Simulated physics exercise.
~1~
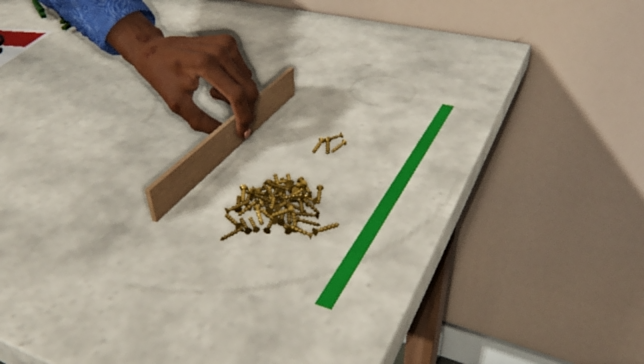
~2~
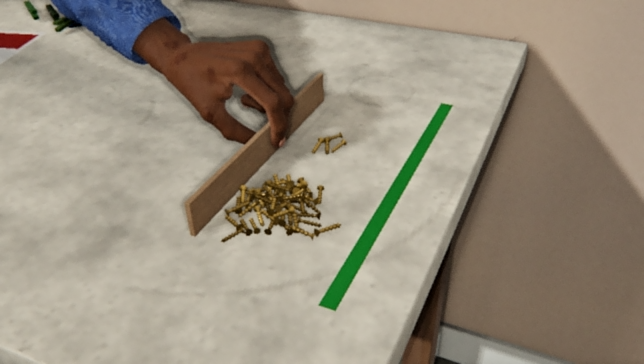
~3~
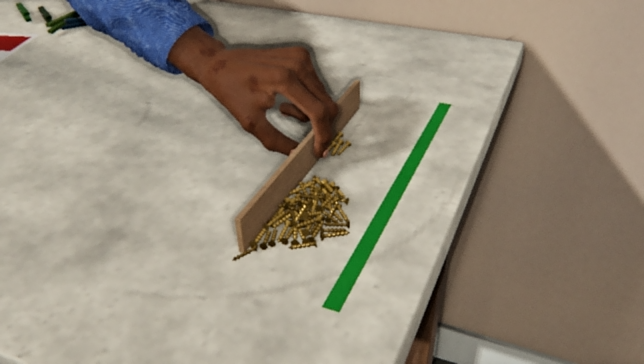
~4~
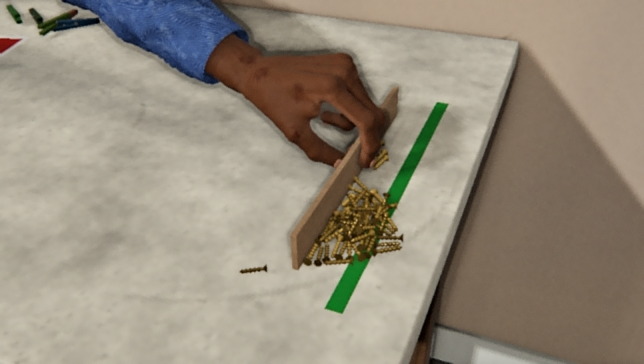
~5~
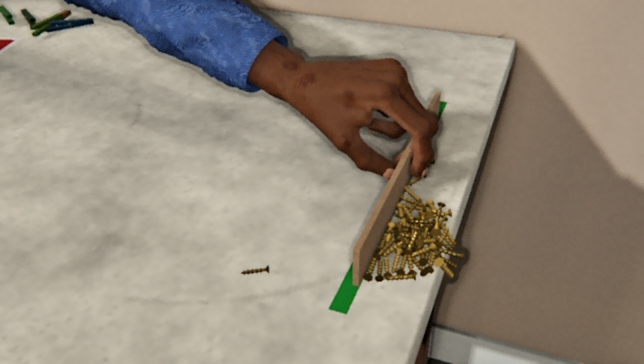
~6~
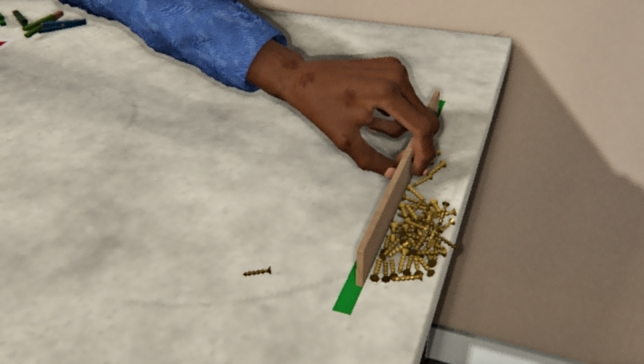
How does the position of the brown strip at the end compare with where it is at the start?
At the start the strip stands to the left of the screws, well short of the green tape. By the end it is farther right and a little closer to the viewer, standing on the green tape.
